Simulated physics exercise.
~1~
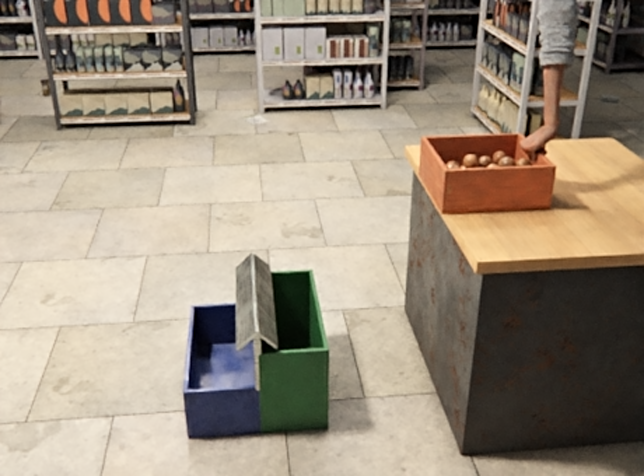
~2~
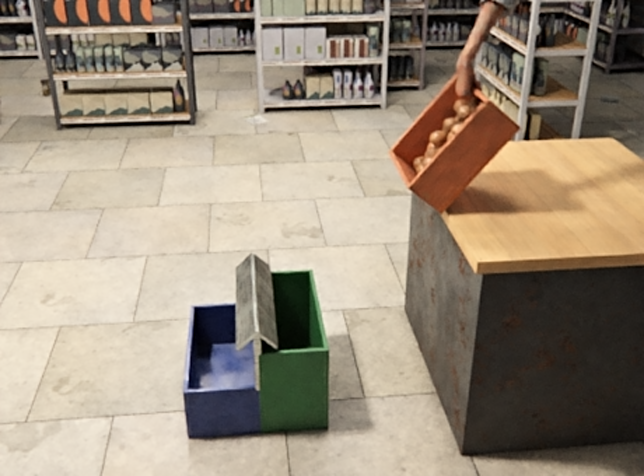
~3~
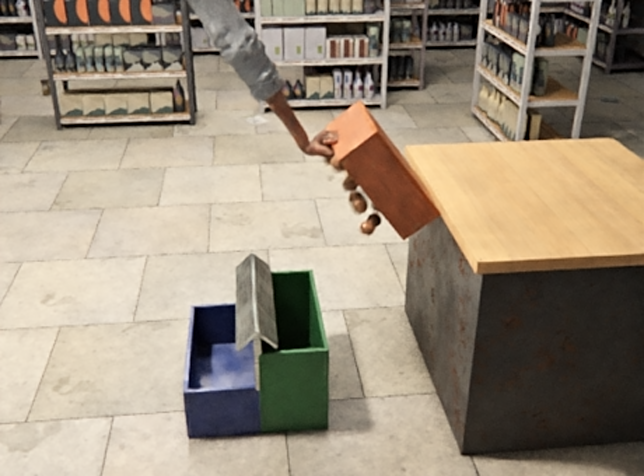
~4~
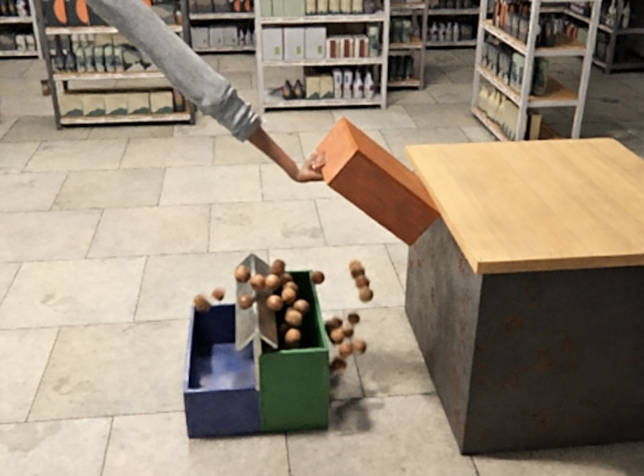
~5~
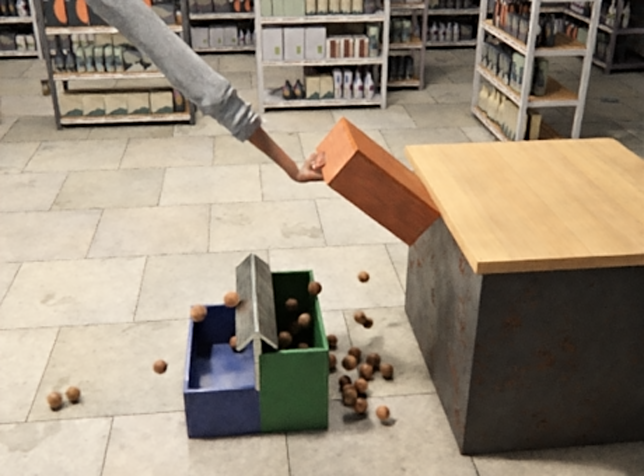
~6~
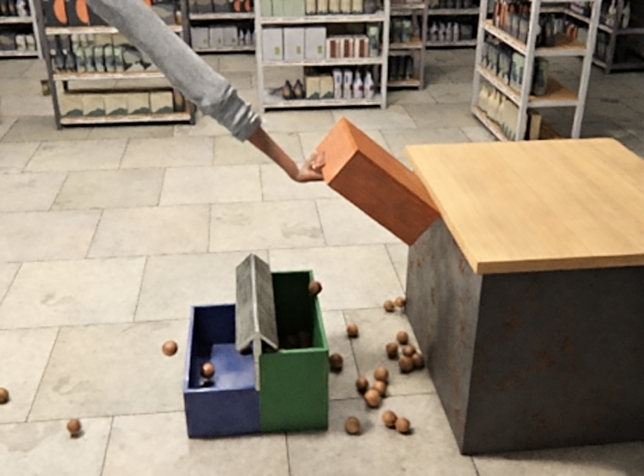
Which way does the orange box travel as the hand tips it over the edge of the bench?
It moves to the left, swinging off the bench top and out over the edge.
